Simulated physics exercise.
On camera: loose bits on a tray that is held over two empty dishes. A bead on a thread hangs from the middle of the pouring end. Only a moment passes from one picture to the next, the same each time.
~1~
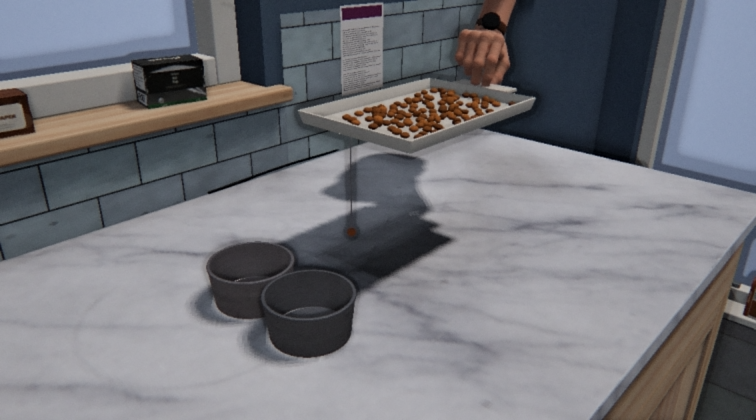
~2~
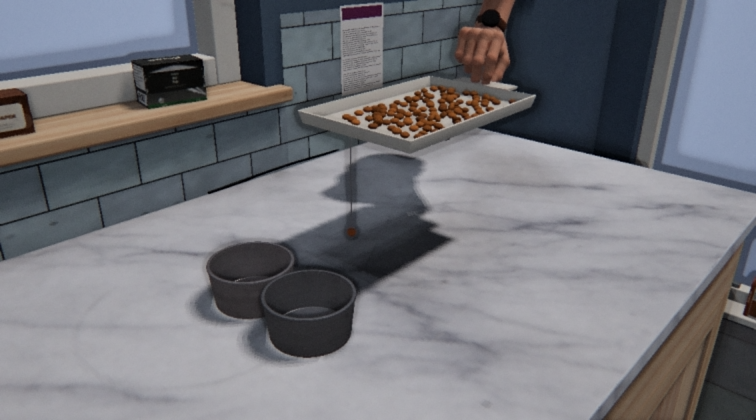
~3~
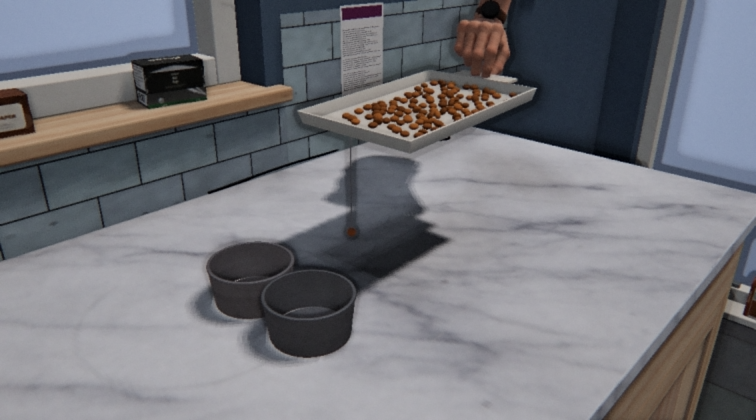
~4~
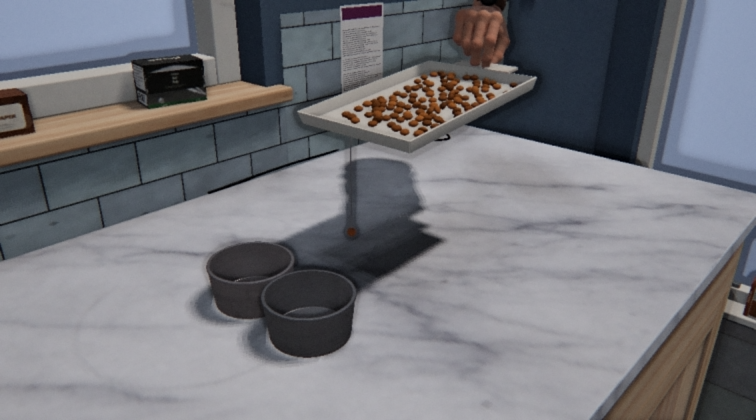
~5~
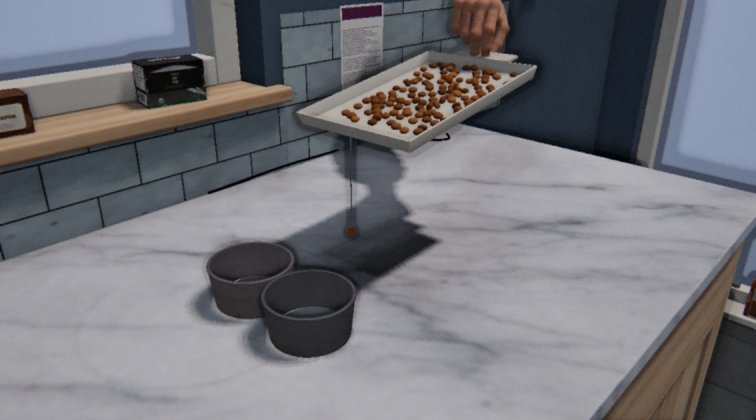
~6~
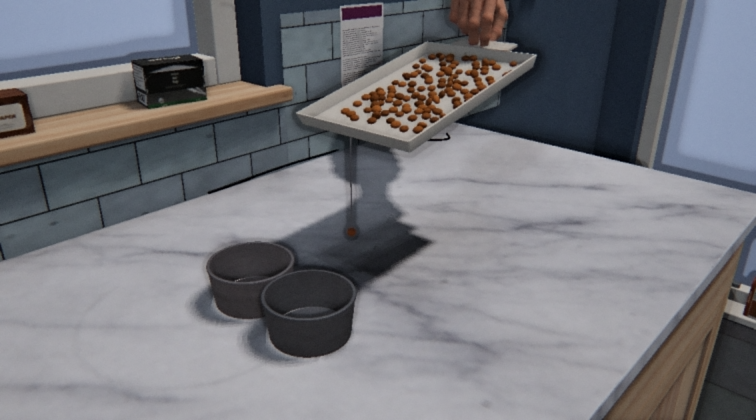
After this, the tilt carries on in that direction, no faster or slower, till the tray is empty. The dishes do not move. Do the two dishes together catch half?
Together they catch under half.
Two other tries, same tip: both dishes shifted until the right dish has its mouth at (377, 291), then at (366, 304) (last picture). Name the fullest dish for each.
The first try: The dish on the left. The second: The left one.
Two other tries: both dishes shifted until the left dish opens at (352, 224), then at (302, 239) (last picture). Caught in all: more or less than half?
The first try: Below a half. The second: Above a half.
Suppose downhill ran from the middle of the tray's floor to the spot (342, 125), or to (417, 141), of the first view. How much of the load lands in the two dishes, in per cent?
In turn 0 and 0 in a hundred.
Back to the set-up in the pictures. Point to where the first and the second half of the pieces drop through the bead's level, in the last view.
Around (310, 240) and then (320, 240).
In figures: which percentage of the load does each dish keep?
About: Left dish 0, right dish 0 per cent.
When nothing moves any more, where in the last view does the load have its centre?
Roughly at (314, 287).
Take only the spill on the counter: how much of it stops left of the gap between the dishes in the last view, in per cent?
Close to 10 per cent.
Soon, tray tipped steeply; nearly all on the tray; a stray few in the air.
A while on, tray tipped right over; most on the tray; a stray few in the right dish; about a quarter outside both; a small part in the air.
Towards the end, tray tipped past a quarter turn; a small part in the right dish; a stray few in the left dish; nearly all outside both.
Finally, tray tipped past a quarter turn; a small part in the right dish; a stray few in the left dish; nearly all outside both.
